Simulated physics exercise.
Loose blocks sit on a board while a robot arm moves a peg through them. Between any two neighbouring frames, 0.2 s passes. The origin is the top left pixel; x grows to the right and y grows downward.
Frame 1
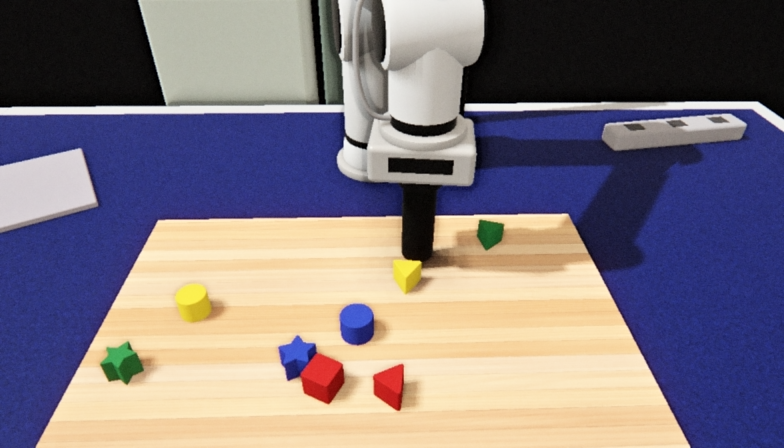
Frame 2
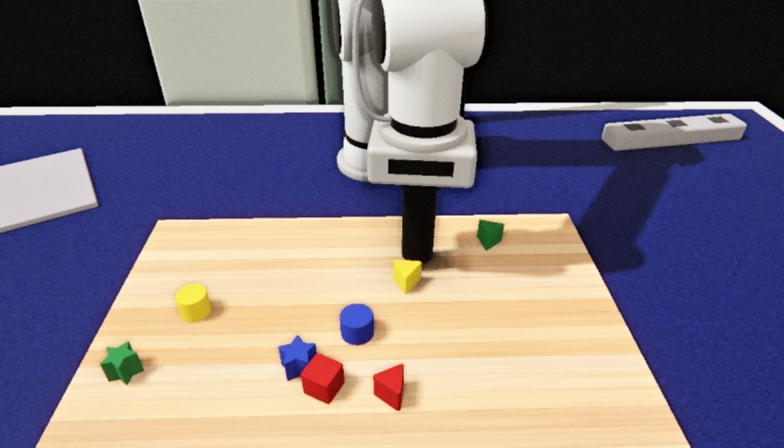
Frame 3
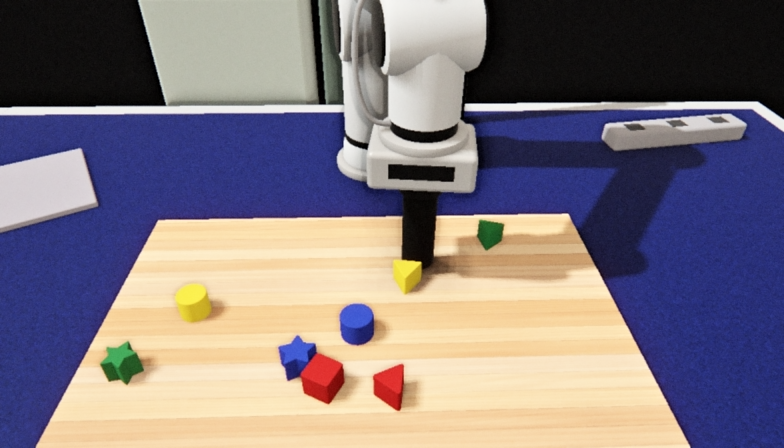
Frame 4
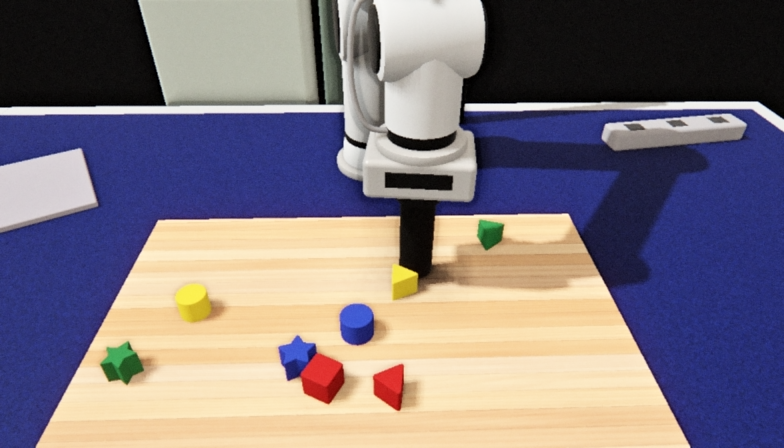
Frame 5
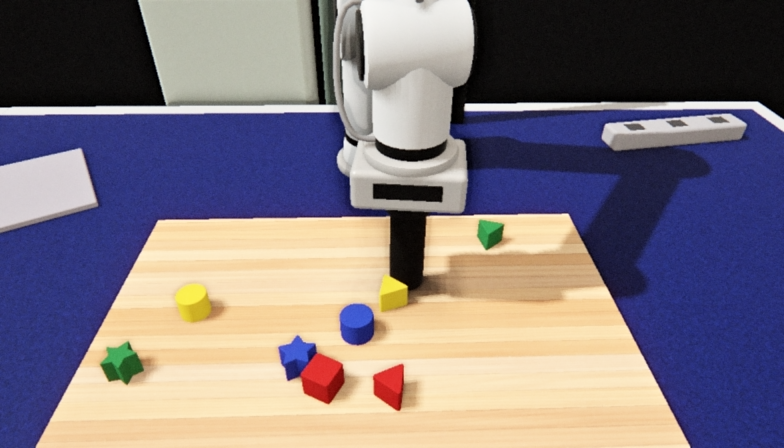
A robot arm's black peg stayed almost still at first, then nudged the yellow triangular block a little toward the viewer and left, nearer the blue round block, while the other blocks stayed put.
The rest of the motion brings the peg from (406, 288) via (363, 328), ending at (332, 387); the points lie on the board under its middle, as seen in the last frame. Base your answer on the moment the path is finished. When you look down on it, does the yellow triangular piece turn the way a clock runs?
No, I don't think so.
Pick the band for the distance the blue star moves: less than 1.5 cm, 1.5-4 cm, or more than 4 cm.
My prediction: Between 1.5 and 4 cm.
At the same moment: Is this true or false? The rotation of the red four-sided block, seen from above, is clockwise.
Verdict: False.
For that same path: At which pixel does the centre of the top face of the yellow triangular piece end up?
Roughly at (359, 379).
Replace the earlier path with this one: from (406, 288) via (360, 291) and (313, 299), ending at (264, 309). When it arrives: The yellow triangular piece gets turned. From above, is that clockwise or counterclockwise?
Rotates counter-clockwise.
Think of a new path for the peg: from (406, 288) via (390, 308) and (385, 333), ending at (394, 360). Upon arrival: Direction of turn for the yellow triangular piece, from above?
From overhead, the rotation is clockwise.
On the path given first. One third of the way, peg (376, 306); blue circular block (341, 331); yellow triangular piece (363, 316), turned 35° anticlockwise.
Two thirds of the way, peg (350, 339); blue star (290, 350); red four-sided block (313, 380), turned 30° anticlockwise; blue circular block (322, 351); yellow triangular piece (358, 352), turned 45° anticlockwise.
At the end, peg (331, 380); blue star (280, 355), turned 35° clockwise; red four-sided block (292, 415), turned 50° anticlockwise; blue circular block (290, 382); yellow triangular piece (359, 379), turned 105° anticlockwise.
